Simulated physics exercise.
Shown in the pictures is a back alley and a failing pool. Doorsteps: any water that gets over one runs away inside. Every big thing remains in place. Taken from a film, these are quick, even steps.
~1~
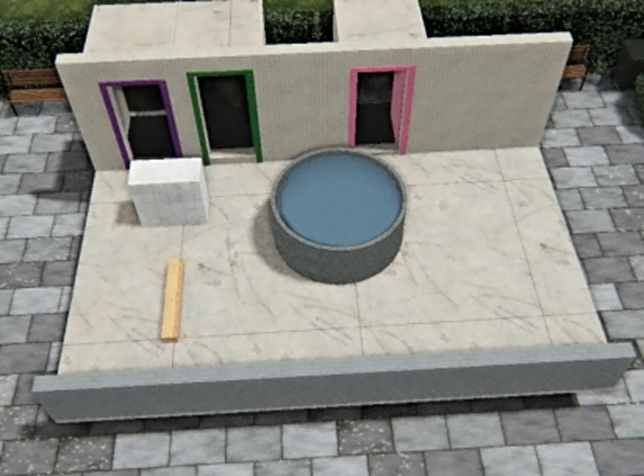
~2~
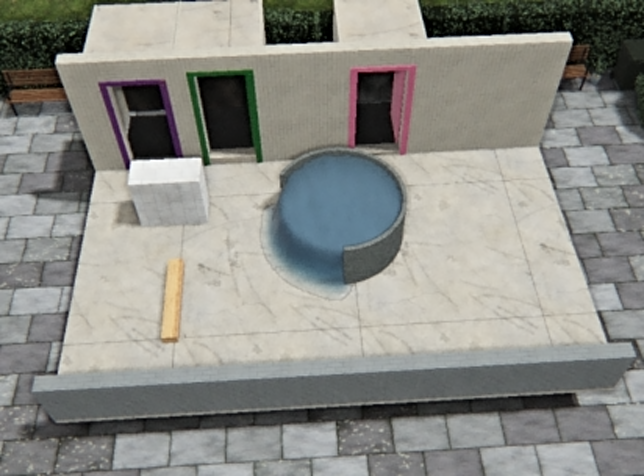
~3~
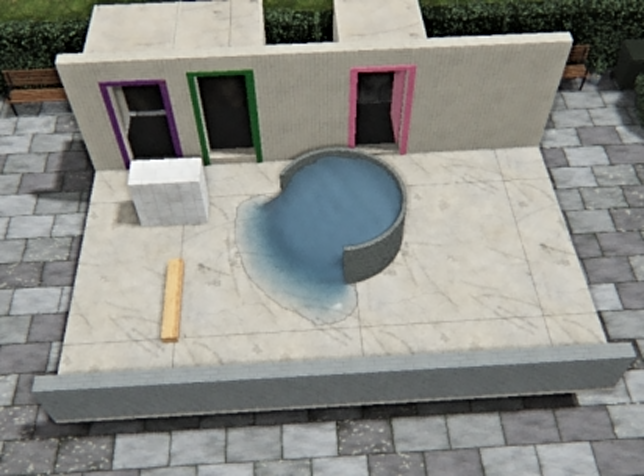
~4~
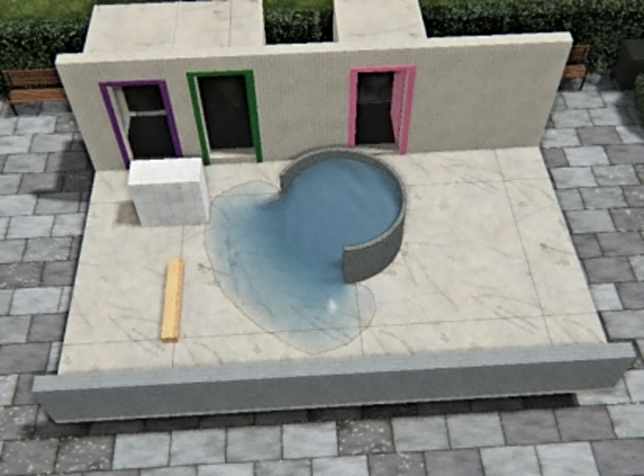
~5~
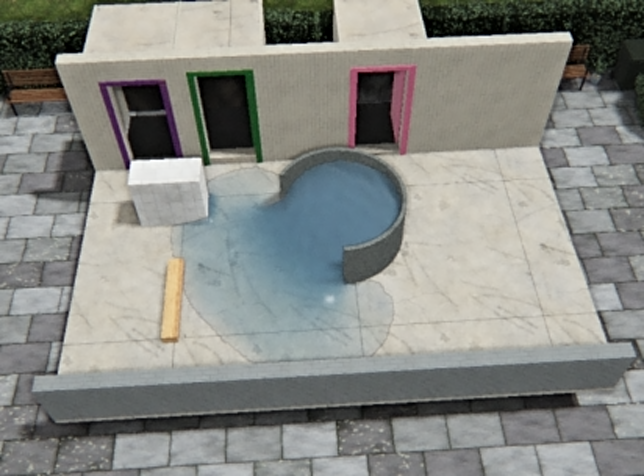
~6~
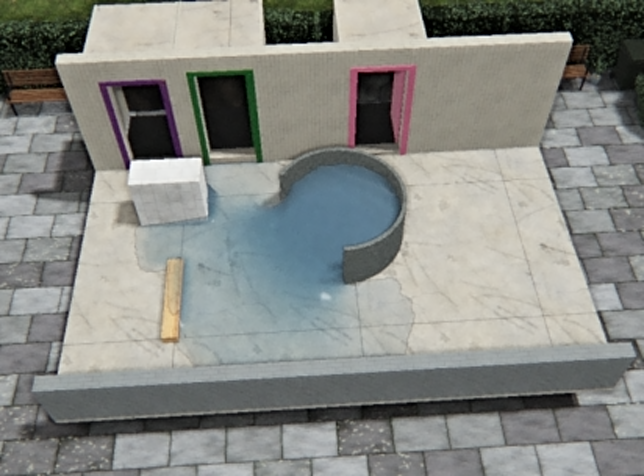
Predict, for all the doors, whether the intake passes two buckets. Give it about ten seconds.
My prediction: At the purple door it does not pass two; at the green door it does not pass two; at the pink door it does not pass two.
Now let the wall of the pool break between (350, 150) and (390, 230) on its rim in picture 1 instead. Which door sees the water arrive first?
The one in pink.
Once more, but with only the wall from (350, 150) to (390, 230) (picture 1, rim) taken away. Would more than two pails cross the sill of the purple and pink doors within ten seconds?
Result - purple door: Misses the line; pink door: Clears the line.
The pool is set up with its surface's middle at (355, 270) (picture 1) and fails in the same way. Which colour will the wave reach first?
The green-painted one comes first.
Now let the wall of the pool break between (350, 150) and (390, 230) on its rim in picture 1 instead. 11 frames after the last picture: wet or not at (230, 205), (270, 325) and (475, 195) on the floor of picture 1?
First unwetted, second unwetted, third soaked.
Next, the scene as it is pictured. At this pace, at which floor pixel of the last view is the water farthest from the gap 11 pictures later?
By then the tip should be at about (549, 368).
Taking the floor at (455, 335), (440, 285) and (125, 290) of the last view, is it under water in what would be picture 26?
Result, in order: Waterlogged / waterlogged / waterlogged.
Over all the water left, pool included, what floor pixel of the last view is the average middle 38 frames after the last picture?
My guess is about (284, 283).
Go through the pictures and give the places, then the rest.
The pool at (339, 199) is whole and still, in the first picture.
The front is at a hidden place, out from the gap at (286, 247), in the second picture.
The front is at (254, 201), out from the gap at (287, 249), in the third picture.
The front is at (222, 198), out from the gap at (287, 252), in the fourth picture.
The front is at a hidden place, out from the gap at (287, 252), in the fifth picture.
Water pours out at (287, 253) and has run to a hidden place, in the sixth picture.
A moment on, water covers 45 % of the floor; the purple door under two buckets in, the green door under two buckets in, the pink door not reached.
Next, water covers 55 % of the floor; the purple door under two buckets in, the green door under two buckets in, the pink door not reached.
Then, water covers 70 % of the floor; the purple door under two buckets in, the green door under two buckets in, the pink door wet at the sill, nothing in.
Later, water covers 80 % of the floor; the purple door under two buckets in, the green door under two buckets in, the pink door wet at the sill, nothing in.
In the end, water covers 95 % of the floor; the purple door under two buckets in, the green door under two buckets in, the pink door wet at the sill, nothing in.
